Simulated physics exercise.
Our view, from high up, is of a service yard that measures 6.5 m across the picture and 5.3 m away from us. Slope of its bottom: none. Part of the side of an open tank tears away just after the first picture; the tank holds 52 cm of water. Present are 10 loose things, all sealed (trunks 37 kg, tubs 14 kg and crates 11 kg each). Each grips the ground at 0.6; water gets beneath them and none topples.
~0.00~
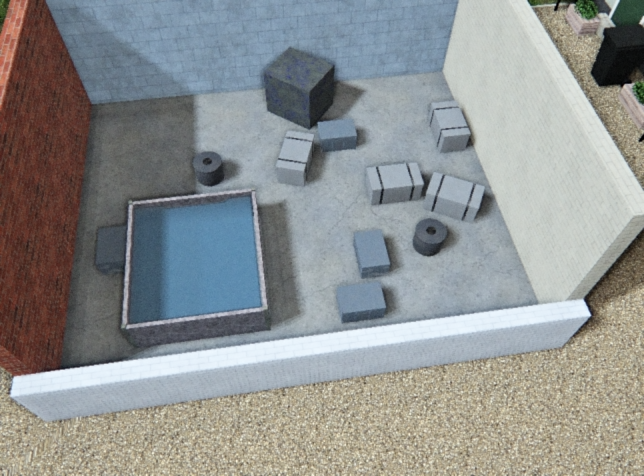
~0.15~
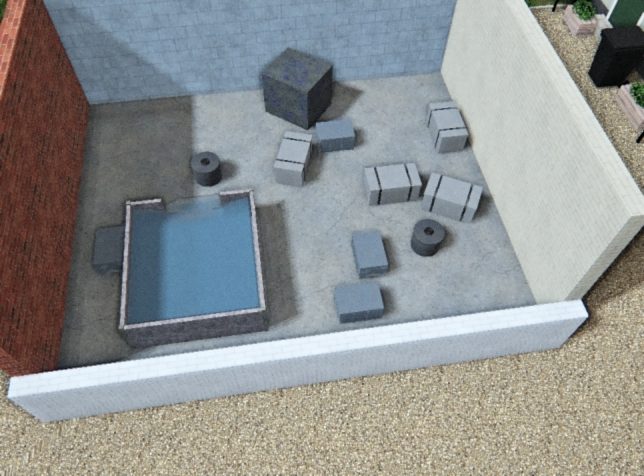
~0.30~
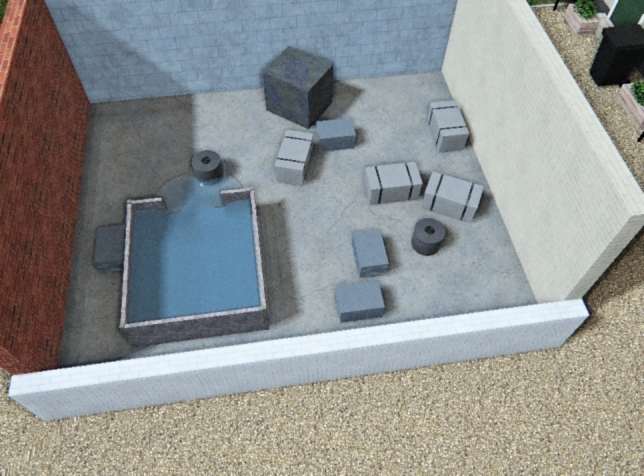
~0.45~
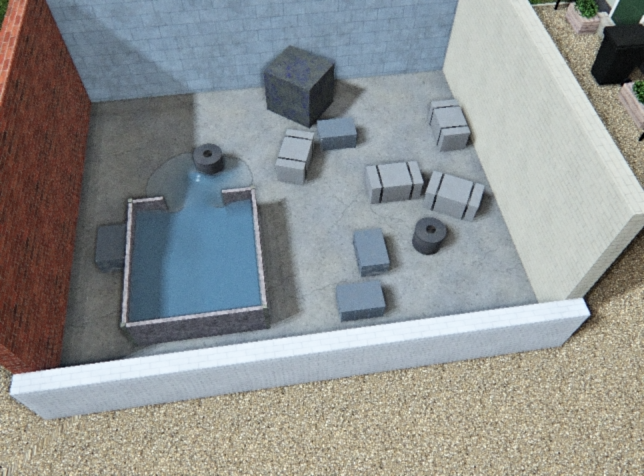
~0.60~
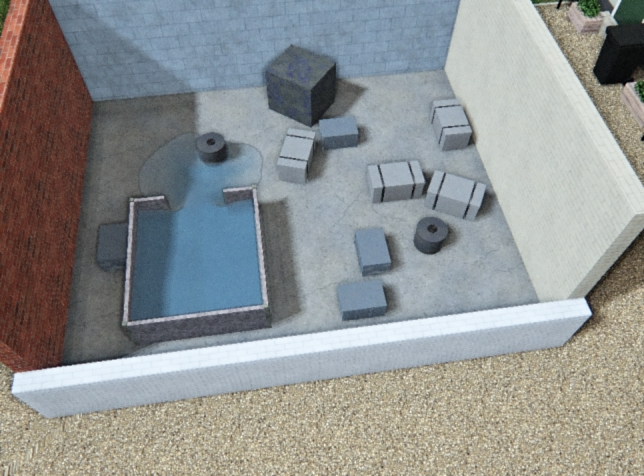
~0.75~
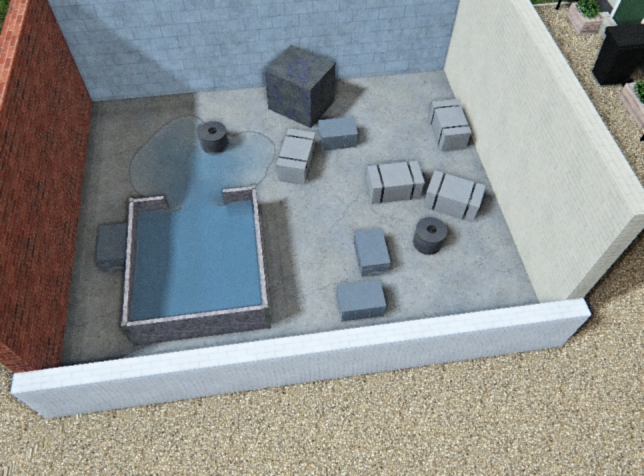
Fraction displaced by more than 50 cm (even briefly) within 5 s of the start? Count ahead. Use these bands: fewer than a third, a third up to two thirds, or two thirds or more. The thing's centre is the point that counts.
It falls in fewer than a third.
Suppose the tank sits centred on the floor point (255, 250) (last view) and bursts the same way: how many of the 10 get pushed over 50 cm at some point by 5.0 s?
2.
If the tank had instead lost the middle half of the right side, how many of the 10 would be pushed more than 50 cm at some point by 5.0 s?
The answer would then be 5.
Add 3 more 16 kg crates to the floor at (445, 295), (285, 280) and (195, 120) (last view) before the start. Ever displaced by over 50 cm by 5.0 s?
Well, in turn they are below that, below that and above that.
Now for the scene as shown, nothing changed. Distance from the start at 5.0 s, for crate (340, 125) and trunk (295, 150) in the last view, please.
Distances: 20 cm; 0 cm.
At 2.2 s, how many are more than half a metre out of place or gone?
By then the count is 1.
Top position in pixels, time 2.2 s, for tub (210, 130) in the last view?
About (240, 78), give or take.
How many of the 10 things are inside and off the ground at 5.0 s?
1.
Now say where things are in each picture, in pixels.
A tub at (207, 162) rests on the ground; a trunk at (296, 150), on the bottom; water covers 3.3 m2; 0 of 10 have shifted, in the first frame.
A tub at (205, 162) rests on the ground; a trunk at (294, 151) rests on the ground; water covers 3.7 m2; 0 of 10 have shifted, in the second frame.
A tub at (206, 161) rests on the ground; a trunk at (294, 149), on the bottom; water covers 4.2 m2; 0 of 10 have shifted, in the third frame.
A tub at (208, 154), on the bottom, 13 cm from its start; a trunk at (295, 149) rests on the ground; 4.8 m2 under water; 1 of 10 have shifted, in the fourth frame.
A tub at (211, 142), on the bottom, 36 cm from its start; a trunk at (297, 148), on the bottom; 5.6 m2 under water; 1 of 10 have shifted, in the fifth frame.
A tub at (212, 131), on the bottom, 62 cm from its start; a trunk at (296, 148), on the bottom; 6.6 m2 under water; 1 of 10 have shifted, in the sixth frame.
After 1.1 s 1 of 10 are over 50 cm from their spots; 0 afloat.
After 2.2 s 1 of 10 are over 50 cm from their spots; 1 afloat.
After 3.5 s 1 of 10 are over 50 cm from their spots; 1 afloat.
After 5.0 s 1 of 10 are over 50 cm from their spots, and 1 have been at some point; 1 afloat.
